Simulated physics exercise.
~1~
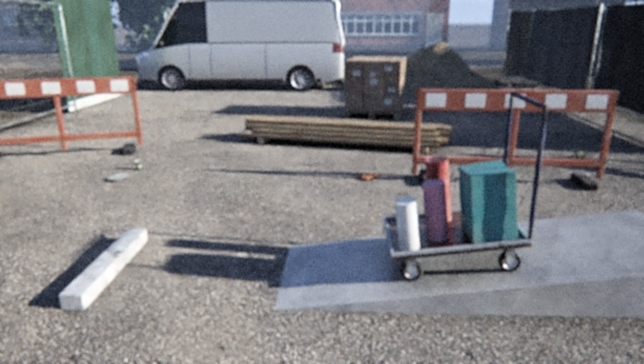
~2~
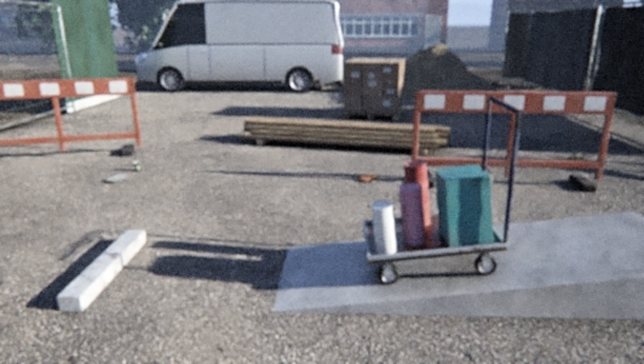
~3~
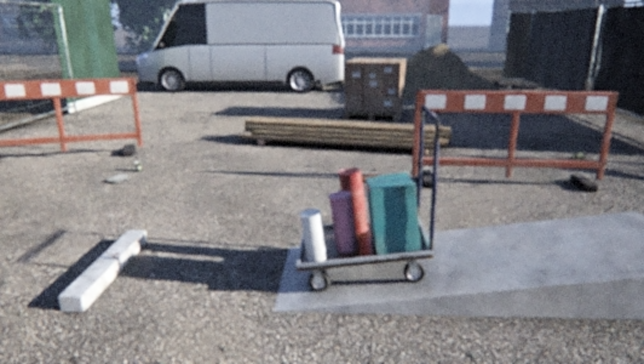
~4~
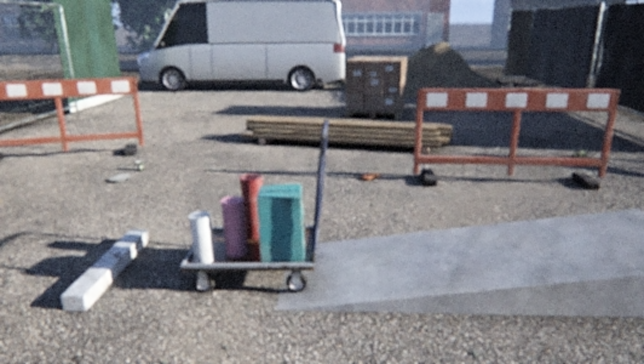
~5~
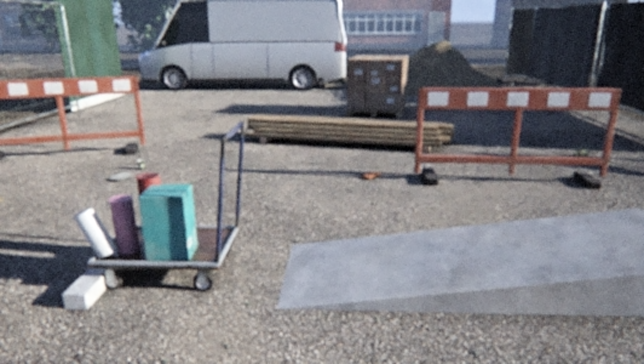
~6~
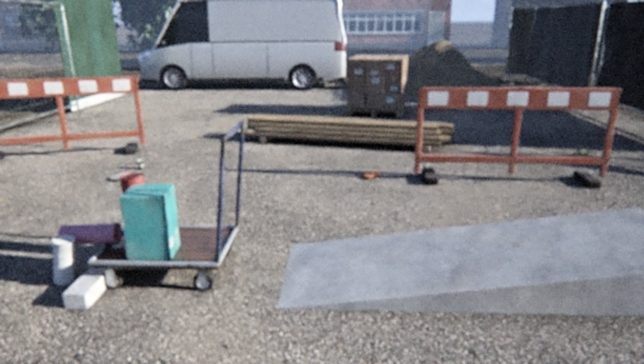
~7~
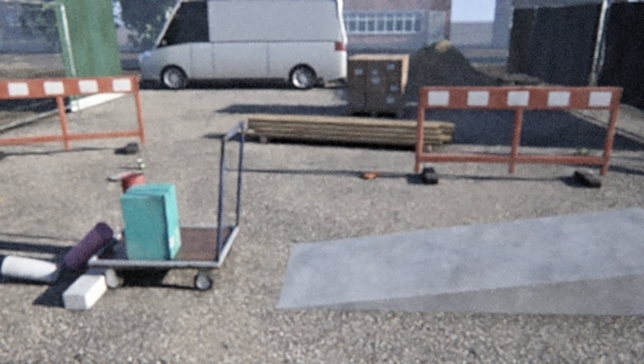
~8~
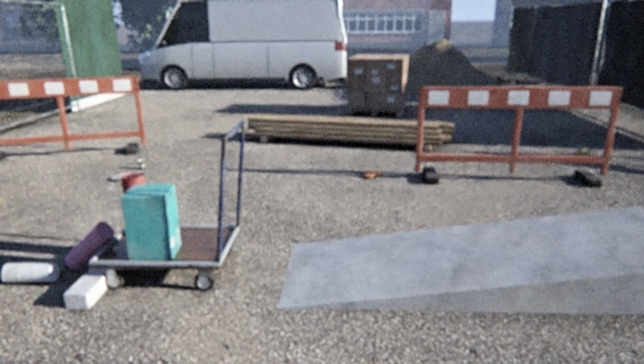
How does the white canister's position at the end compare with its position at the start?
At the start it stands on the trolley with a slight lean. At the end it lies on its side on the ground, off the trolley.
